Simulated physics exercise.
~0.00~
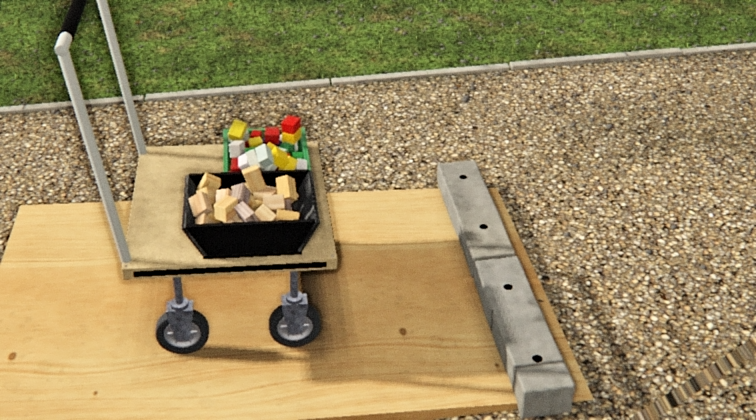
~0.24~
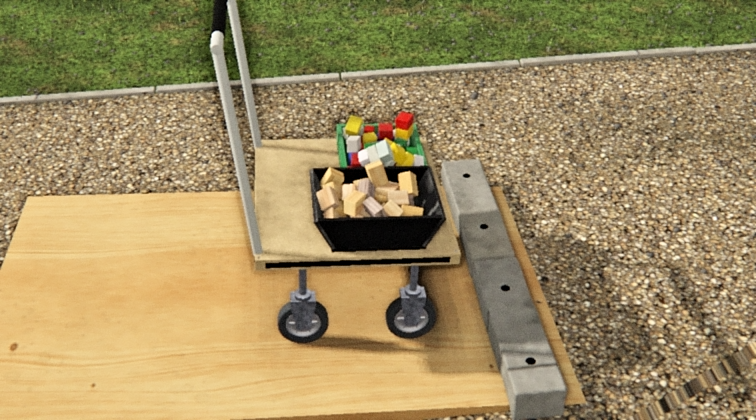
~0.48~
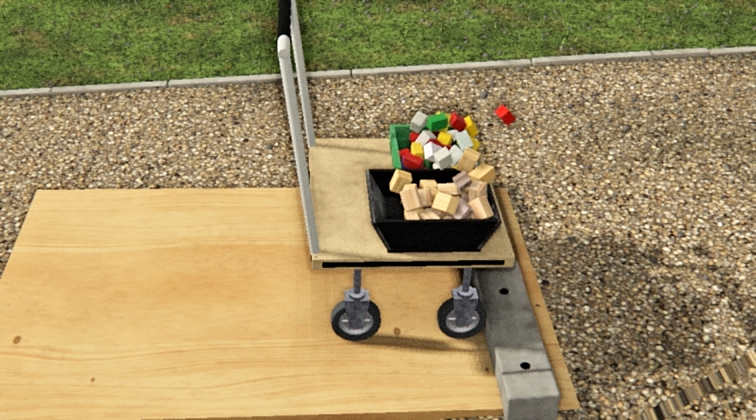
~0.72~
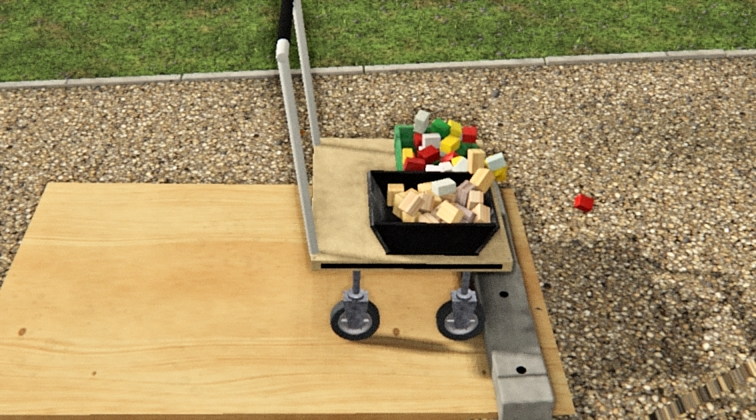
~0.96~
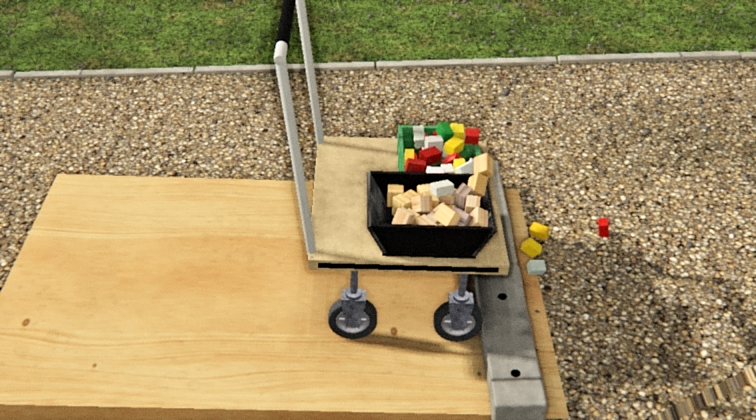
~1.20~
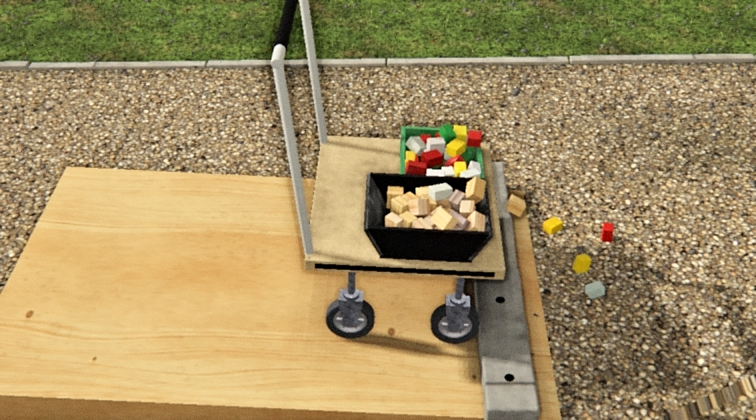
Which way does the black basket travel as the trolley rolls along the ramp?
The black basket moves to the right, carried along on the trolley until it halts at the wheel stop.
The footage shows a trolley carrying a green basket of colourful toy bricks and a black basket of wooden offcuts rolling right along a wooden ramp until it halts at a wheel stop, whereupon several bricks and an offcut spill onto the gravel while most stay aboard.
